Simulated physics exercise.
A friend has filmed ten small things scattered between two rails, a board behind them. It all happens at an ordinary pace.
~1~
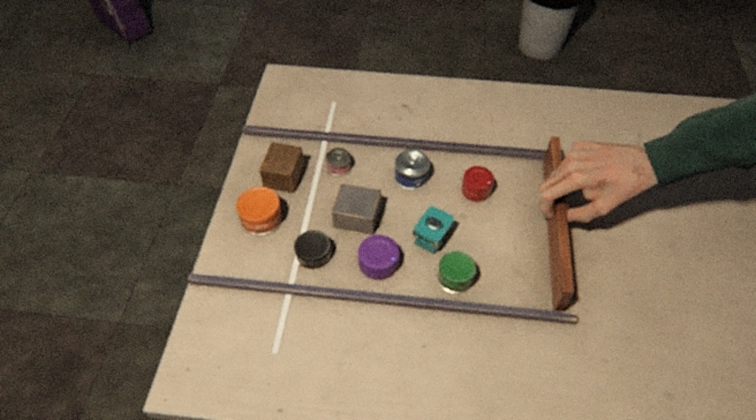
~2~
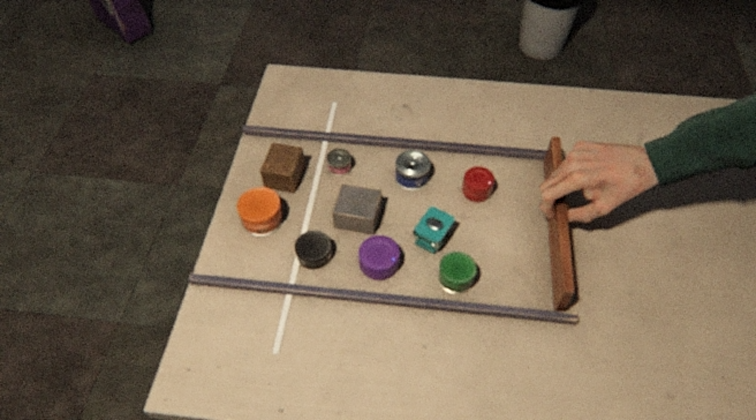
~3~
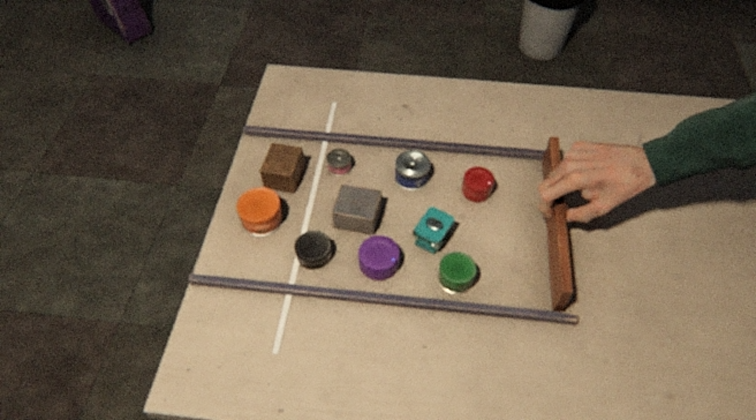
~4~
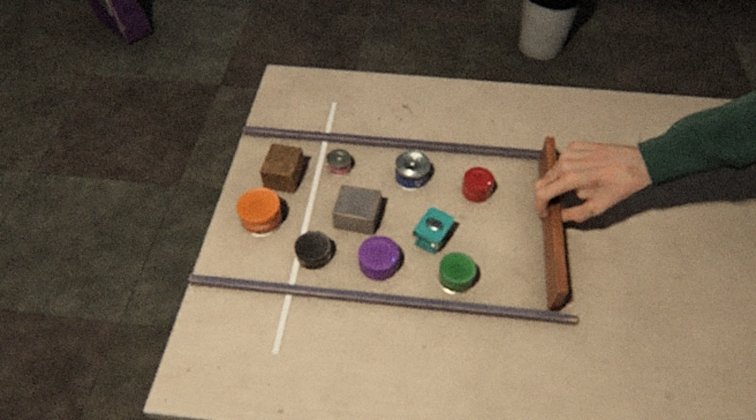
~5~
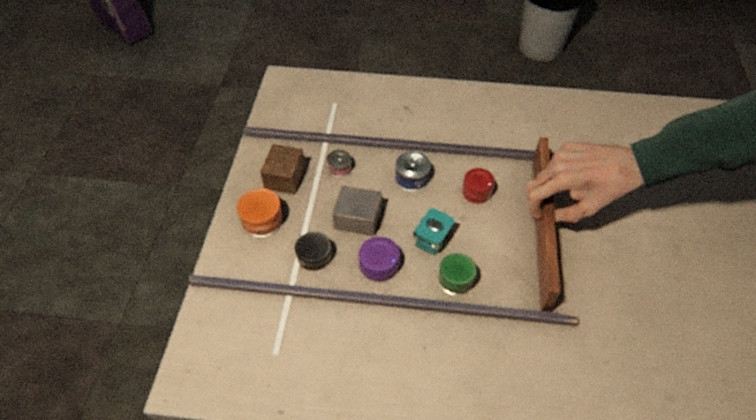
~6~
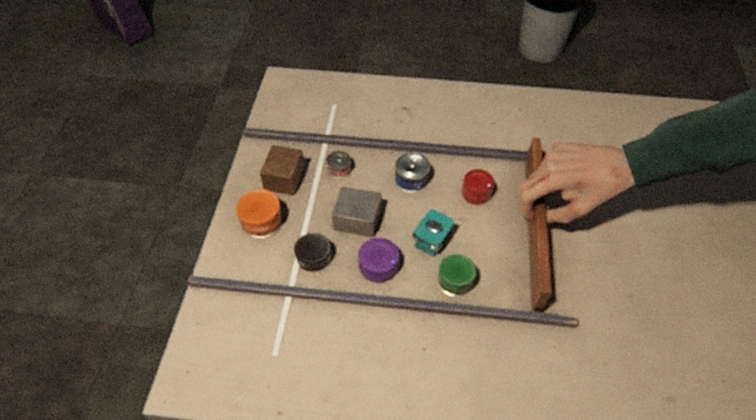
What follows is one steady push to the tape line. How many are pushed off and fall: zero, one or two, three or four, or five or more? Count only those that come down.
The number that fall off is zero.
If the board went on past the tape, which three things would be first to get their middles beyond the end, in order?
The order is the black tub, then the brown block, then the orange tin.
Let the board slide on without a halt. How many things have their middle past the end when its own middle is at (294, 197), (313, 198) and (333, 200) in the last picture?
Place by place, 1, 0 and 0.
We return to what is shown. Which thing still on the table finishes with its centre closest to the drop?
It is the black tub.
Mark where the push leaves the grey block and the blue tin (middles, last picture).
First (277, 193), then (305, 150).
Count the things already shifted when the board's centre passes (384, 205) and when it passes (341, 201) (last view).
7 and 9.
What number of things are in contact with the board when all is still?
The number is 4.
Early on, none off yet; orange tin at rest near (260, 214); brown block at rest near (283, 170); black tub at rest near (313, 252).
A while later, none off yet; orange tin at rest near (260, 214); brown block at rest near (283, 170); black tub travelled about its own width near (289, 246).
Finally, the number that fall off is zero.
